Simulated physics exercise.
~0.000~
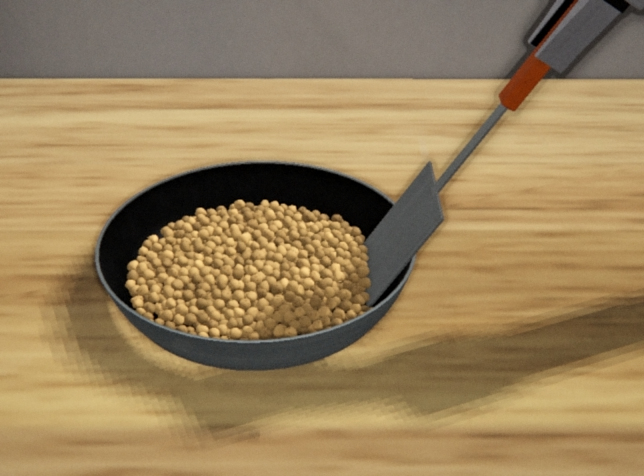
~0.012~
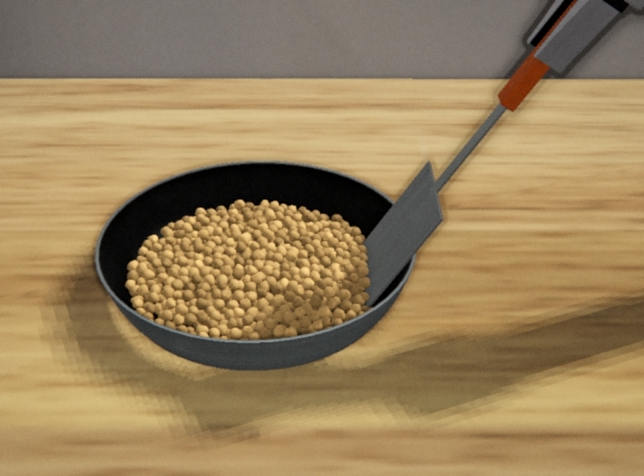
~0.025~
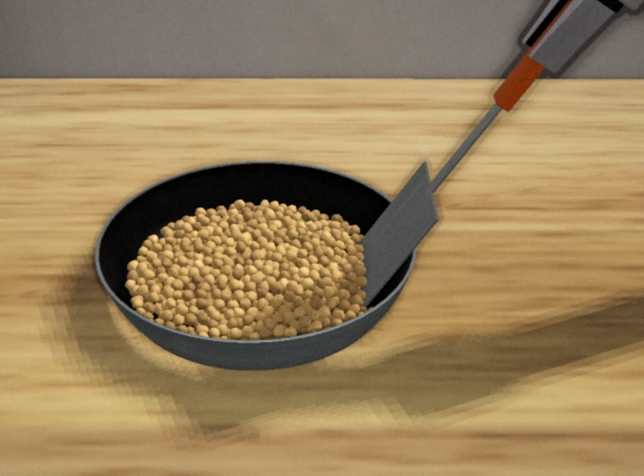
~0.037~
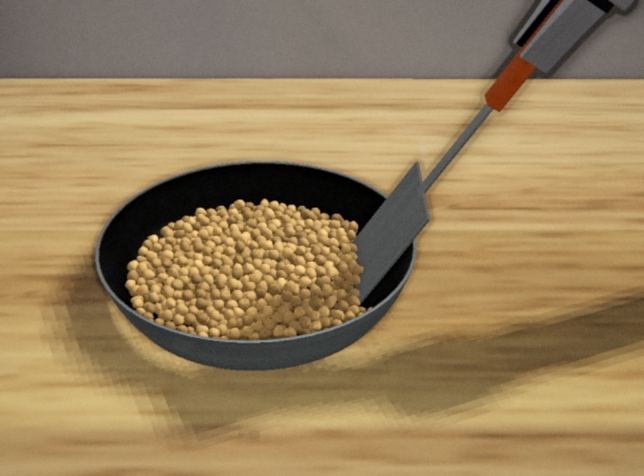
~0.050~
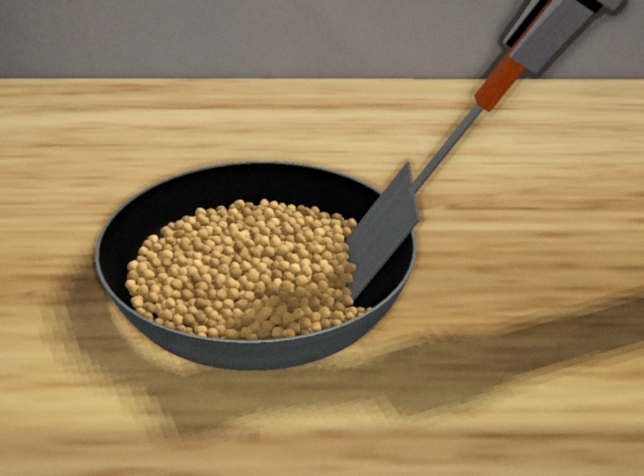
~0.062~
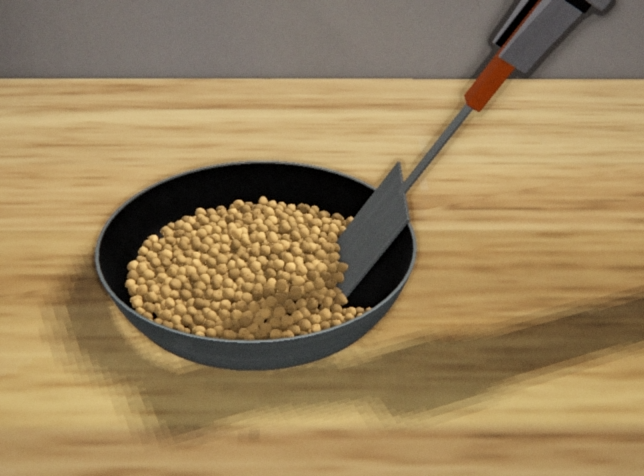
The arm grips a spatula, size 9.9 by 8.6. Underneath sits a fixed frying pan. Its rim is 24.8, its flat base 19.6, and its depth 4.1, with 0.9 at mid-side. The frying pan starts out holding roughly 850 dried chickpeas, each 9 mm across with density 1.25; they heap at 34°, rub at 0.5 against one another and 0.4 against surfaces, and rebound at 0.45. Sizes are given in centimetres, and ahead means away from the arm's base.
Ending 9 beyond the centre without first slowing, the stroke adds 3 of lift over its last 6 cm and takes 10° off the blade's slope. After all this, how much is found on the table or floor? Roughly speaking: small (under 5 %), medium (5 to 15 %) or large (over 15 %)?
Roughly, medium, from 5 to 15 %.
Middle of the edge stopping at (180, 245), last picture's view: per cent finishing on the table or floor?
I'd estimate about 0 per cent.
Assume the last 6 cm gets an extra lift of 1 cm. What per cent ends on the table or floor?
About 10 %.
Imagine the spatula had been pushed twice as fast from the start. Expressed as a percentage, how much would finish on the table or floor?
25 per cent, about.
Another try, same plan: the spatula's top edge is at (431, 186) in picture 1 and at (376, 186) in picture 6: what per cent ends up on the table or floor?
Roughly 20 %.
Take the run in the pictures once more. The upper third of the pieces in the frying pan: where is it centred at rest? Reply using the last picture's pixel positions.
I'd put it close to (149, 259).
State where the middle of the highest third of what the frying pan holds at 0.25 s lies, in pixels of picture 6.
About pixel (172, 252).
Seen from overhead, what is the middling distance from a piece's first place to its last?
Somewhere about 4 centimetres, I'd say.
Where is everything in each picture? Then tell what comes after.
The first picture shows spatula top edge at (437, 189), sloping 58°; upper third of the load around (263, 262), from x 130 to 370, top at y 205; 854 in the frying pan.
The second picture shows spatula top edge at (436, 189), sloping 58°; upper third of the load around (263, 262), from x 130 to 370, top at y 205.
The third picture shows spatula top edge at (431, 189), sloping 58°; upper third of the load around (267, 262), from x 130 to 370, top at y 205.
The fourth picture shows spatula top edge at (423, 189), sloping 58°; upper third of the load around (268, 261), from x 130 to 370, top at y 205.
The fifth picture shows spatula top edge at (414, 189), sloping 58°; upper third of the load around (267, 260), from x 130 to 370, top at y 205.
The sixth picture shows spatula top edge at (404, 189), sloping 58°; upper third of the load around (265, 258), from x 130 to 370, top at y 200; 854 in the frying pan.
By 0.16 s, sloping 58°, highest piece 4 above the table; 854 in the frying pan.
By 0.25 s, sloping 55°, highest piece 5 above the table; 854 in the frying pan.
By 0.50 s, sloping 48°, highest piece 5 above the table; 765 in the frying pan, 88 on the table or floor, 1 on the blade or in flight.
By 1.54 s, sloping 48°, highest piece 5 above the table; 763 in the frying pan, 91 on the table or floor.
Final count, 763 in the frying pan, 91 on the table or floor. That is 11 % on the table or floor.
